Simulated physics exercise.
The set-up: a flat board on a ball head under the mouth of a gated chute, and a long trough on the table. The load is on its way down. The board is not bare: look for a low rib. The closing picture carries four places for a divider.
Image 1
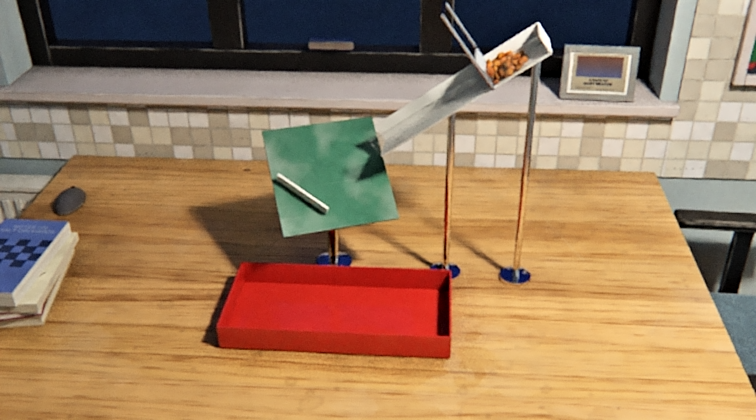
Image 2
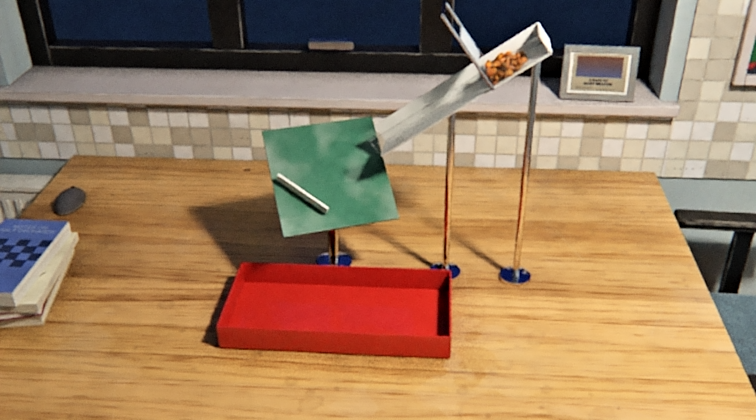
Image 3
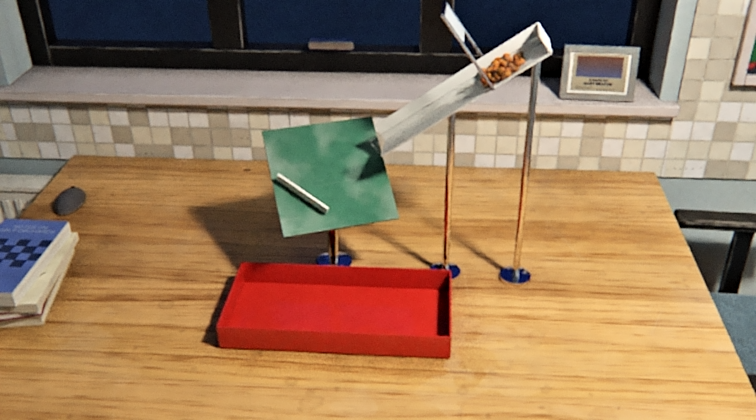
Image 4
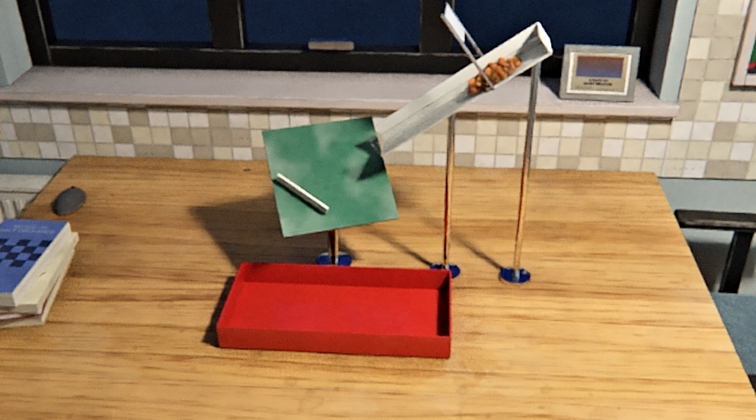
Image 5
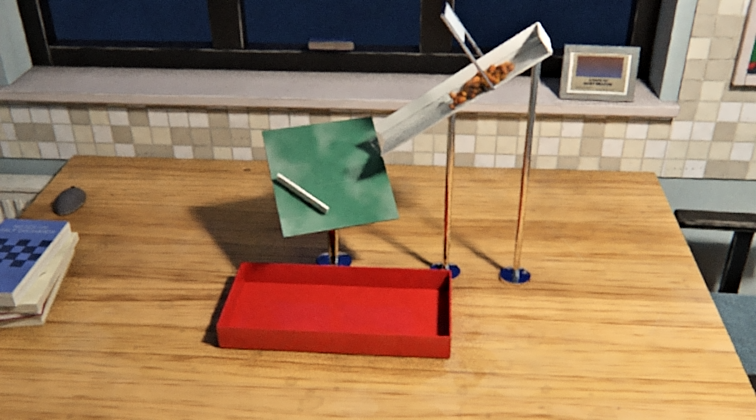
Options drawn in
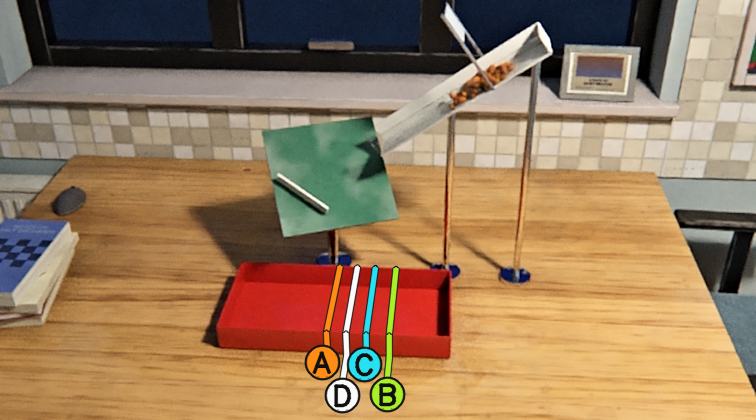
Small orange-brown pieces slide a short way down a pale chute as its gate lifts.
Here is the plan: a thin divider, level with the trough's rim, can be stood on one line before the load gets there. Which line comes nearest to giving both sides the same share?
D works best here.
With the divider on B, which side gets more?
More lands on the left.
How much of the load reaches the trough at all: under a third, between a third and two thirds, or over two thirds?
Over two thirds.
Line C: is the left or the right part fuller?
More lands on the left.
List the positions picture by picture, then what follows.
In the first picture, load behind the gate at (503, 69), bits of cat kibble; lip of the chute at (384, 148), sloping fairly steeply.
In the second picture, middle of the board at (330, 174), tilted fairly steeply; middle of its low edge at (343, 227); of its high edge at (318, 123).
In the third picture, front corners of the trough at (217, 327) and (450, 337), empty; front of the load at (484, 82).
In the fourth picture, middle of the load at (489, 74); its front at (471, 86), about a quarter of the way to the lip; rib from (278, 174) to (328, 208).
In the fifth picture, middle of the load at (477, 82); its front at (452, 107), about a third of the way to the lip.
On the marked copy, line A crosses the front rim at (326, 331); line B crosses the front rim at (389, 334); line C crosses the front rim at (366, 333); line D crosses the front rim at (346, 332).
For line A, of what is caught, a small part on the left of the divider, most on the right.
For line B, of what is caught, nearly all on the left of the divider, a stray few on the right.
For line C, of what is caught, nearly all on the left of the divider, a small part on the right.
For line D, of what is caught, about two thirds on the left of the divider, about a third on the right.
